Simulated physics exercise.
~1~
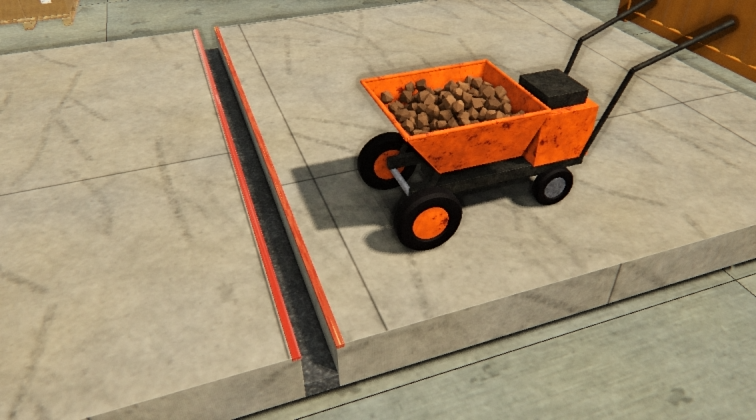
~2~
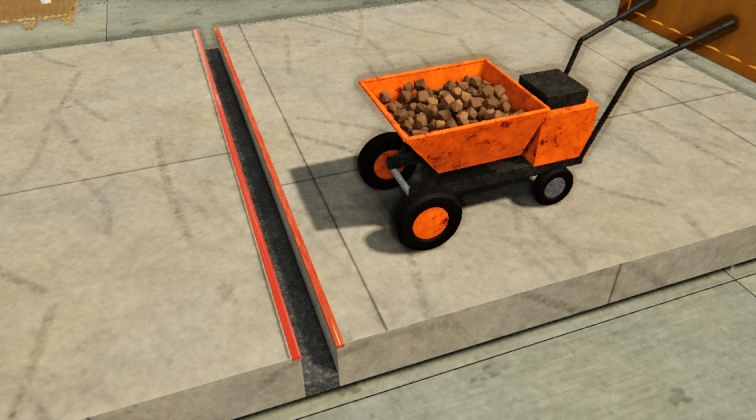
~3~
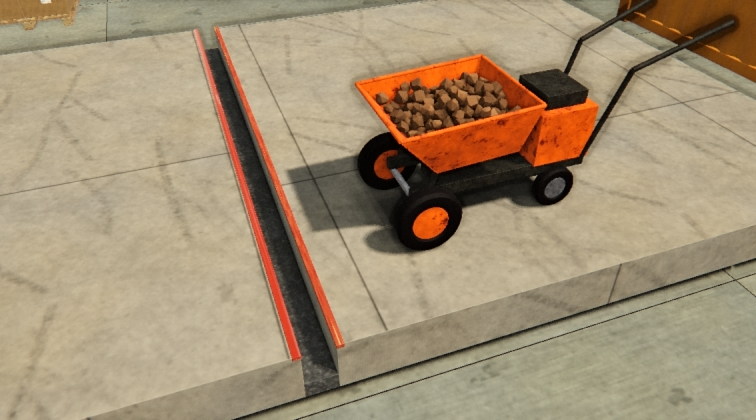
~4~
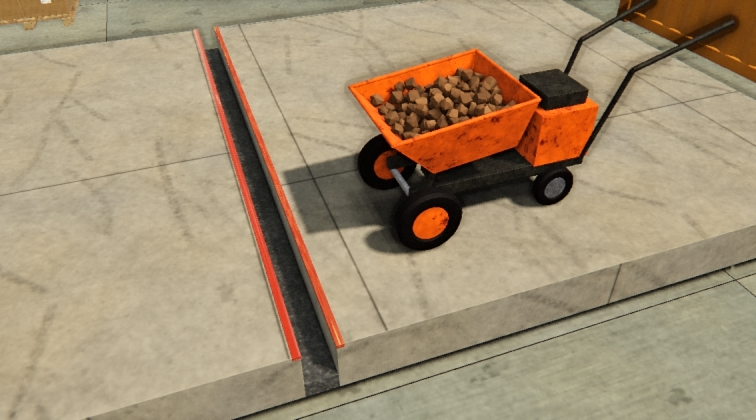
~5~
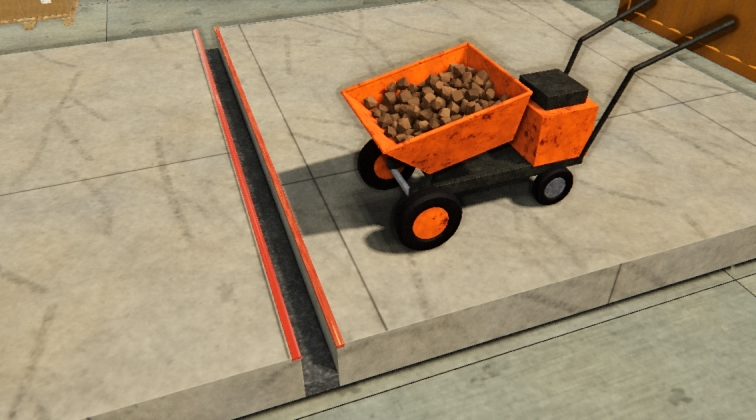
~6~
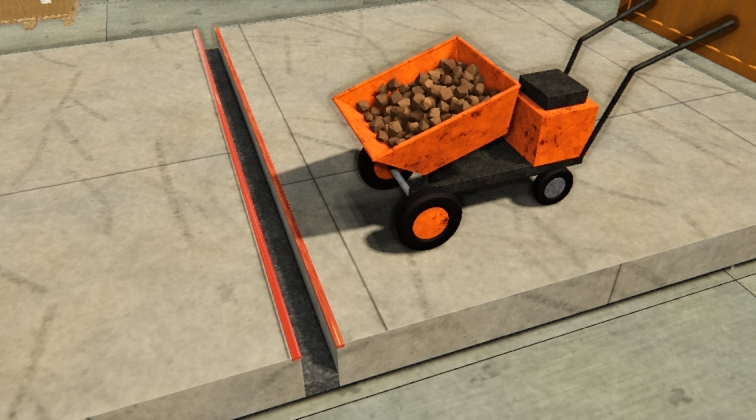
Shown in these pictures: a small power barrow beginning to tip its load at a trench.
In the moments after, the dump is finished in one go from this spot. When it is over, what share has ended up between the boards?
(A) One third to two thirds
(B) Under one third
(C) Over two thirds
A, one third to two thirds.
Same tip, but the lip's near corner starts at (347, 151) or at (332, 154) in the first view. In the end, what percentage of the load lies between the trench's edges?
About 0 per cent, then about 0 per cent.
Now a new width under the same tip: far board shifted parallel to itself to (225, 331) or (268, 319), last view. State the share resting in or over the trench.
In order: Near 100, then 80 percent.
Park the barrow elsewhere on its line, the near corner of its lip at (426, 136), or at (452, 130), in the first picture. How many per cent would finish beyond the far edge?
I'd expect close to 10 per cent and then close to 10 per cent.
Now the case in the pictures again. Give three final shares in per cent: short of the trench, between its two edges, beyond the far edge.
Out of a hundred: Short 15; between 60; beyond 25.
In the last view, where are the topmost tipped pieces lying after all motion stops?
Around (290, 223).
Soon after the last picture, skip tipped steeply; all in the skip.
A little later, skip tipped right over; about two thirds in the skip; a small part short of the trench; about a quarter in or heaped over the trench; a stray few beyond it; a small part falling.
Later still, skip tipped right over; a small part in the skip; a small part short of the trench; about half in or heaped over the trench; about a quarter beyond it.
By the end, skip tipped right over; a stray few in the skip; a small part short of the trench; about half in or heaped over the trench; about a quarter beyond it.
